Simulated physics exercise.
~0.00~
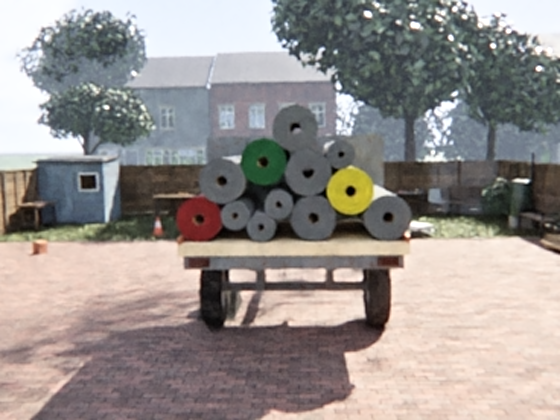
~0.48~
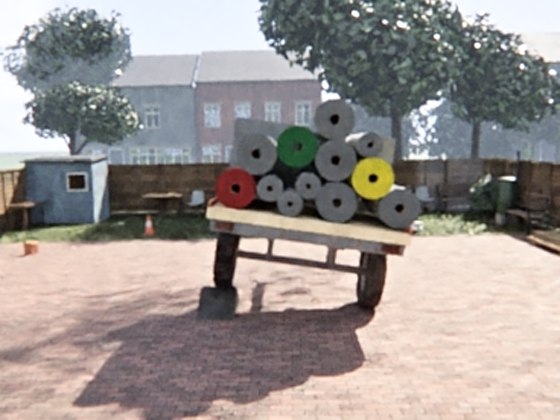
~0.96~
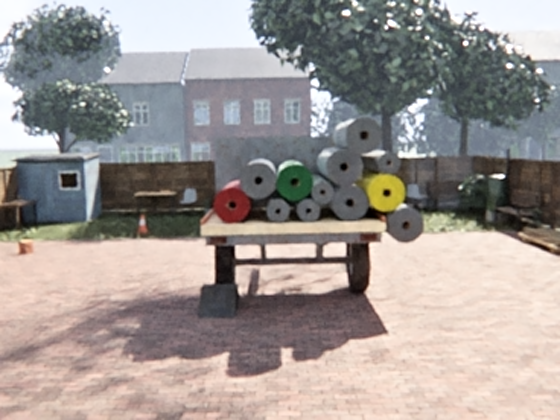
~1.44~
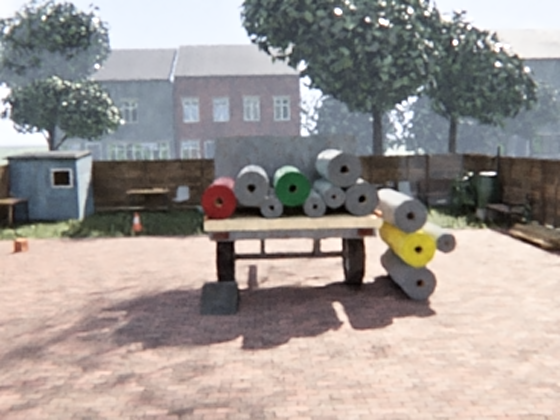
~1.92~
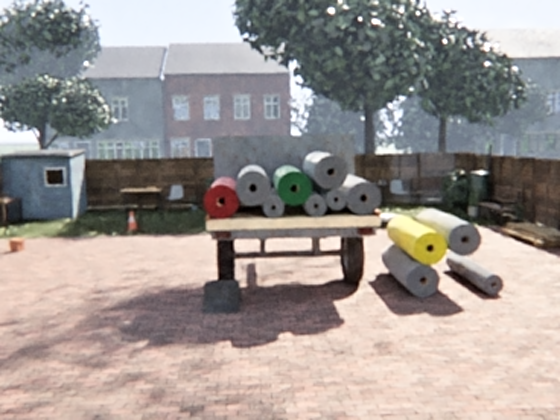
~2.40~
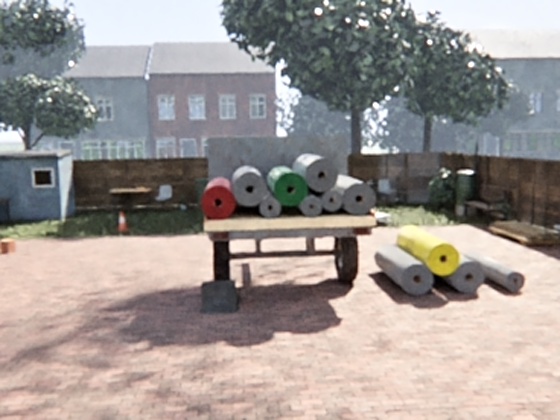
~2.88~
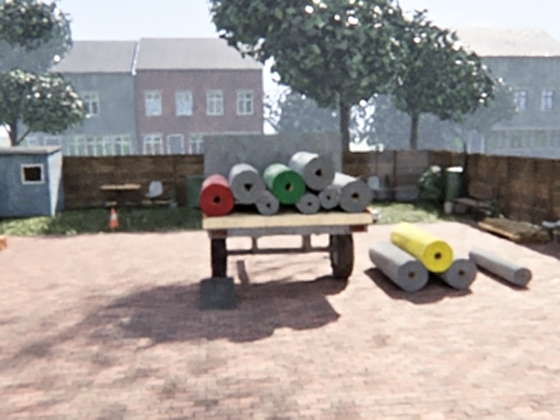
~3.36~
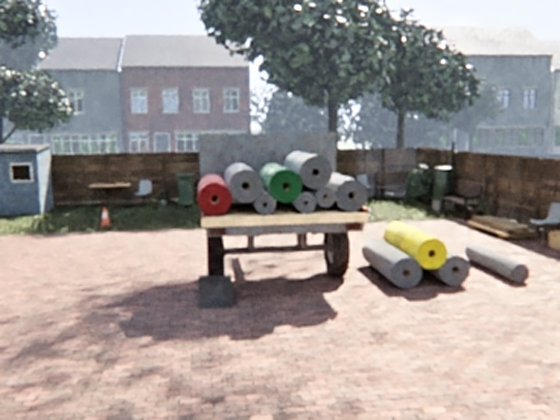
In a brick-paved yard, a flat trailer stacked with mostly grey rolls tips to the right as its left wheel rides over a hump, then levels; the yellow roll and three grey ones tumble off the right side onto the ground, while red and green stay aboard.
